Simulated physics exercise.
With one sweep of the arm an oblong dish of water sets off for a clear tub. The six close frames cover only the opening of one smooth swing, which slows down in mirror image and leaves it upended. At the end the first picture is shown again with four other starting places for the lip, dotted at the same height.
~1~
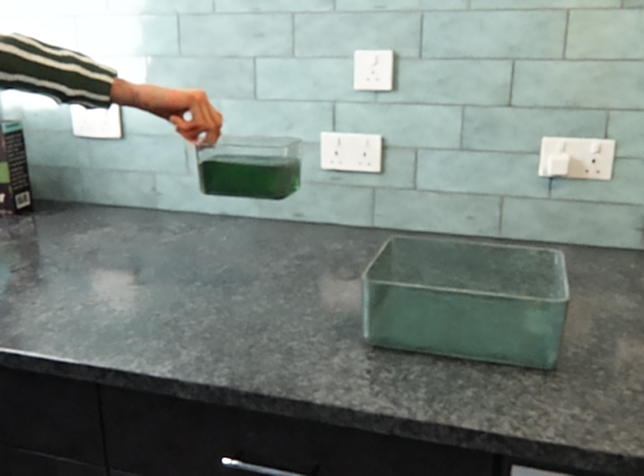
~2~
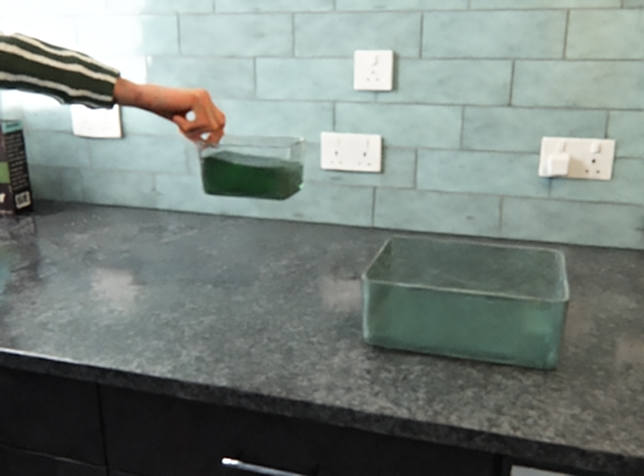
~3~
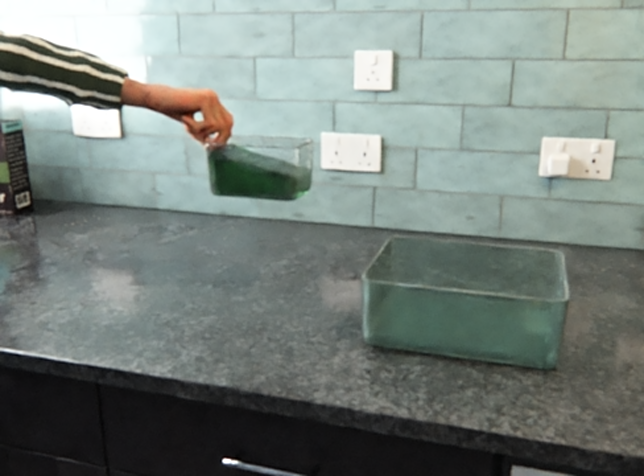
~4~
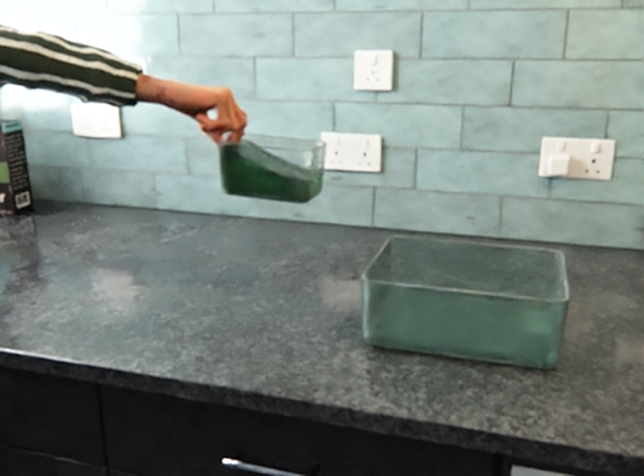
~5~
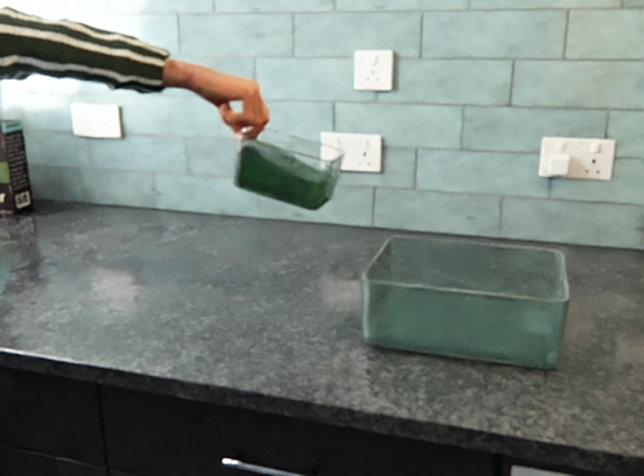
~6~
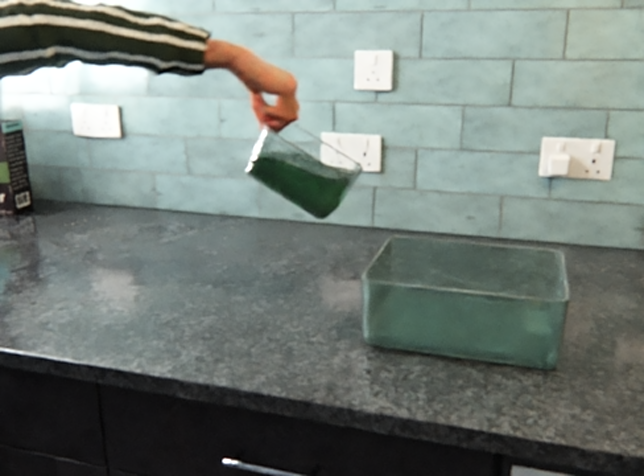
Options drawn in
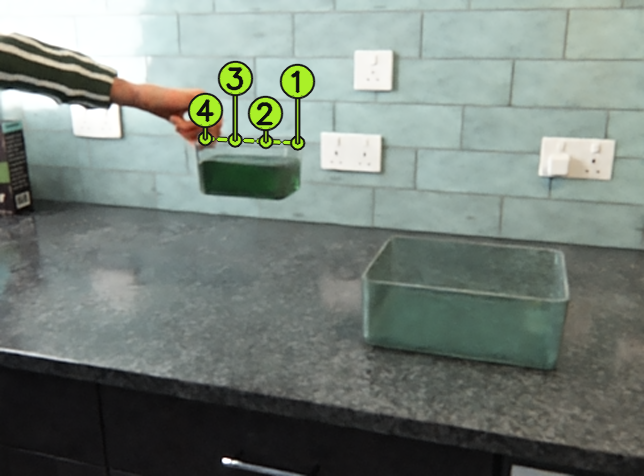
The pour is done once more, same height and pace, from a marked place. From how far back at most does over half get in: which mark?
Use spot 2.
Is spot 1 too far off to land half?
No, that is safe.
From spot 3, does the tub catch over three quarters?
No, it does not.
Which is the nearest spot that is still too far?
The answer is 3.
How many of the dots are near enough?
Two of the four.
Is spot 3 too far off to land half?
Yes, that goes wrong.
On the marked copy, 1 at (297, 143); 2 at (265, 141); 3 at (235, 140); 4 at (205, 138).
With 1, about 89 % lands in the tub, 4 % falls short and 6 % goes beside or beyond.
With 2, about 70 % lands in the tub, 25 % falls short and 5 % goes beside or beyond.
With 3, about 31 % lands in the tub, 66 % falls short and 3 % goes beside or beyond.
With 4, about 0 % lands in the tub, 99 % falls short.
